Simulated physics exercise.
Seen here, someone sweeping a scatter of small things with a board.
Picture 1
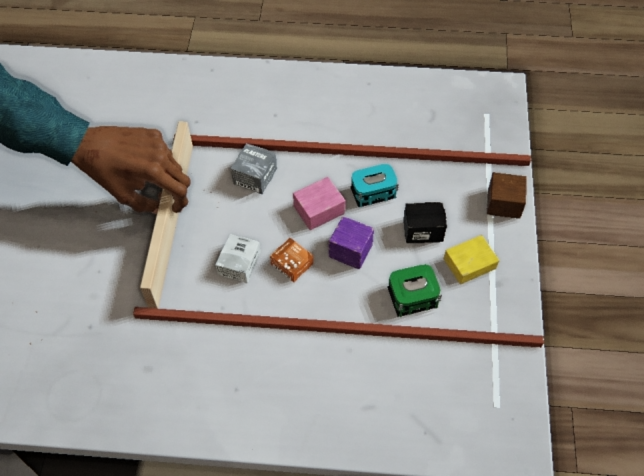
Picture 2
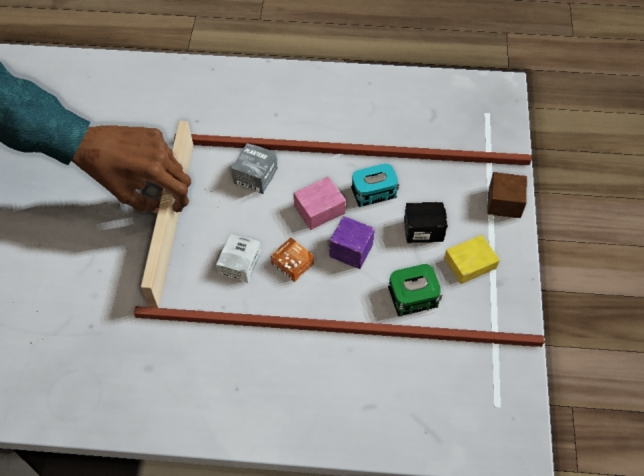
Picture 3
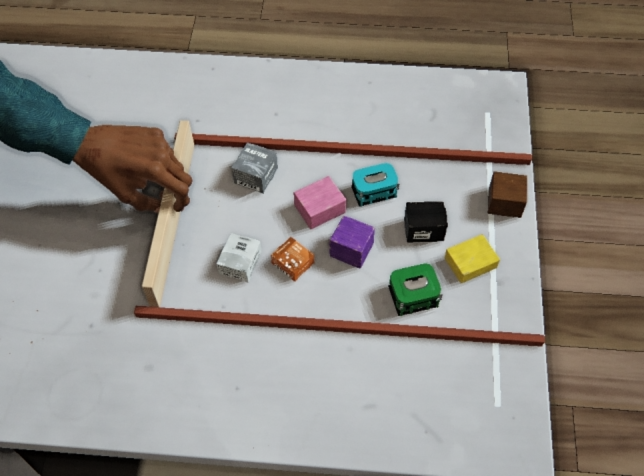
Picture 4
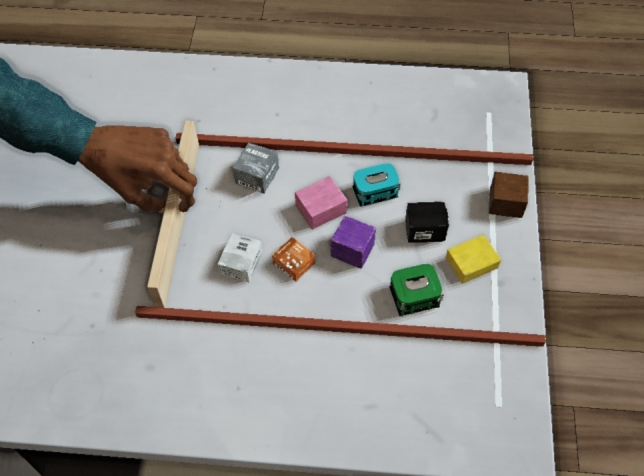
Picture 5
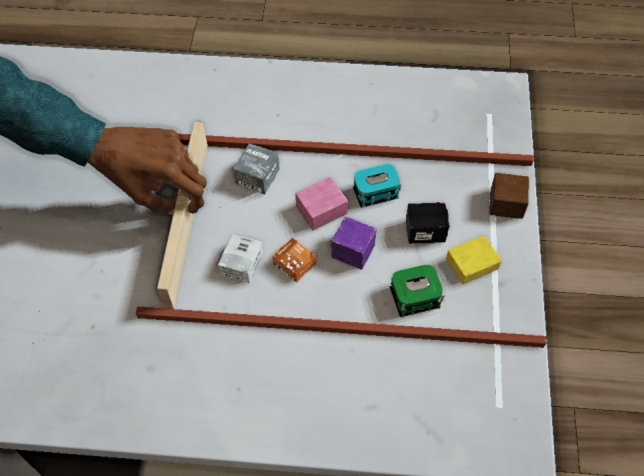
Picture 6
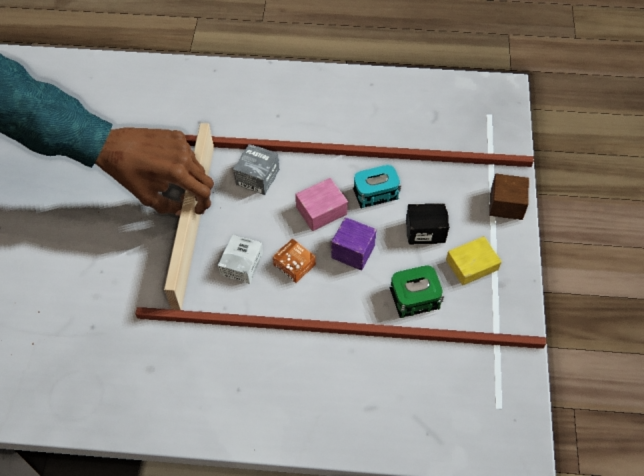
At first, a hand holds a wooden board upright at the left end of two red strips, with a scatter of small coloured blocks and boxes lying to its right. Then the hand slides the board a short way right, toward the grey and white boxes, while the scattered things stay in place.
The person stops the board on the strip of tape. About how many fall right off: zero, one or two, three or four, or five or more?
Here the number that fall off is five or more.
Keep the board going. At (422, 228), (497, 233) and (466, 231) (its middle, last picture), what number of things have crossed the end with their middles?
The counts: 0, 7 and 3.
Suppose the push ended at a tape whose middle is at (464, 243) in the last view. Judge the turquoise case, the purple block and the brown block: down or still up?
The turquoise case does not fall; the purple block survives; the brown block falls.
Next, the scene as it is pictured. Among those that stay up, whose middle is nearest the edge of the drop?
Foremost is the purple block.
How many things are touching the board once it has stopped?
3 of them.
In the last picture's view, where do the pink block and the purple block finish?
Near (519, 221) and (542, 249).
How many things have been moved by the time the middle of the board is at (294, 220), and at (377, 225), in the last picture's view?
At the one place 4, at the other 8.
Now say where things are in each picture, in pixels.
In the first frame, brown block (507, 195); yellow block (471, 259); black box (425, 223); board (169, 211); tape (491, 244).
In the second frame, yellow block (472, 259); grey box (255, 169).
In the third frame, black box (426, 222); white box (240, 257).
In the fourth frame, brown block (509, 195); turquoise case (376, 185).
In the fifth frame, yellow block (473, 260); orange box (294, 260).
In the sixth frame, brown block (509, 197); yellow block (473, 261); black box (427, 224); board (191, 213); tape (494, 245).
Soon after, none off yet; brown block at rest near (509, 197); yellow block at rest near (473, 261); black box at rest near (427, 224).
Then, none off yet; brown block at rest near (509, 197); yellow block at rest near (473, 261); black box moved a little near (446, 221).
Further on, none off yet; brown block moved about its own width near (548, 194); yellow block moved about its own width near (540, 264); black box moved well along near (519, 220).
At rest, the number that fall off is five or more; fallen, orange box, turquoise case, green case, black box, yellow block and brown block.
